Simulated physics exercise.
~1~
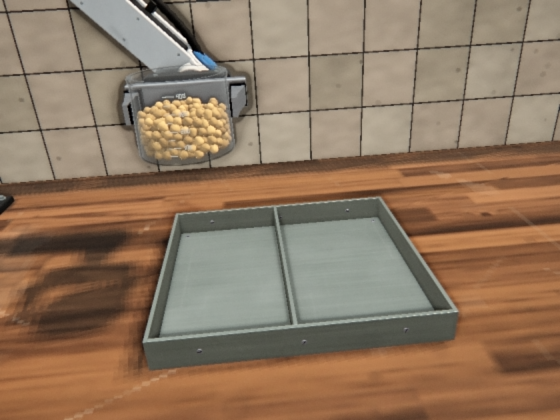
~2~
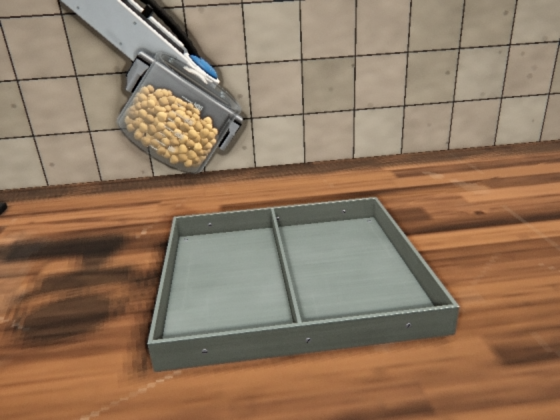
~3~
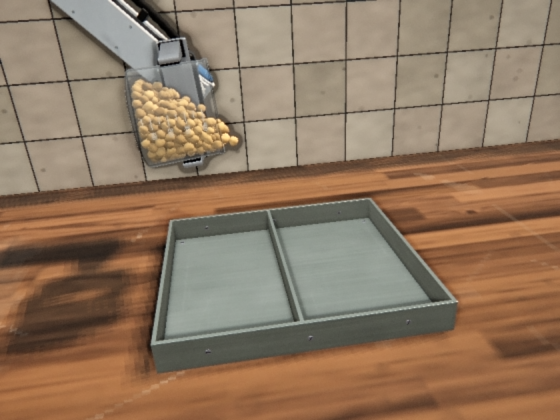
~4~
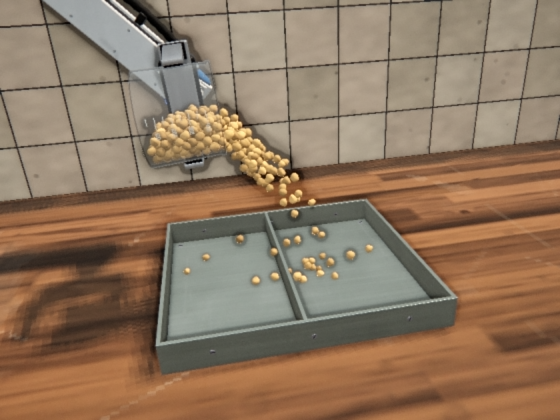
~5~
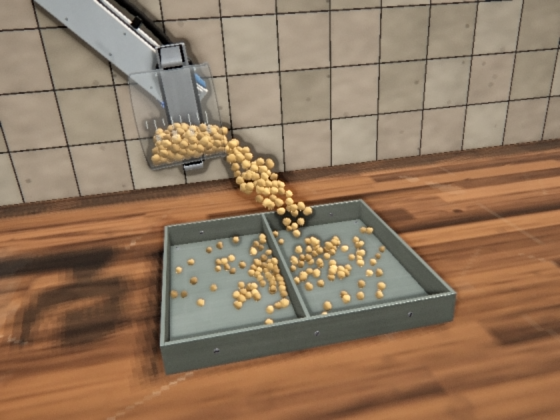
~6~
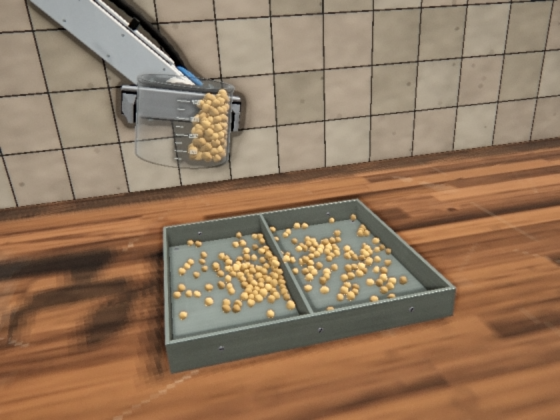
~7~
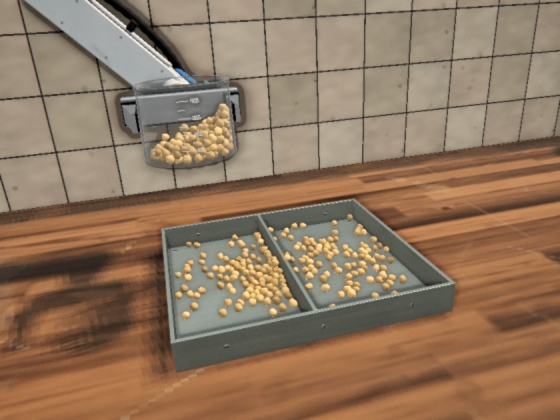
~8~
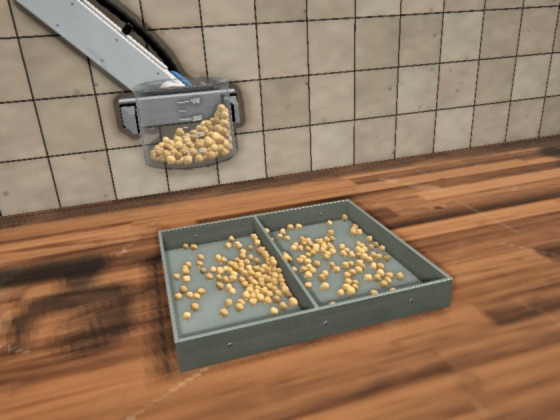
We see a robot arm tip a clear container of dried chickpeas over a grey divided tray on a wooden table, spilling many into both sections, then turn it back upright, with some chickpeas still inside and the rest scattered across the tray.
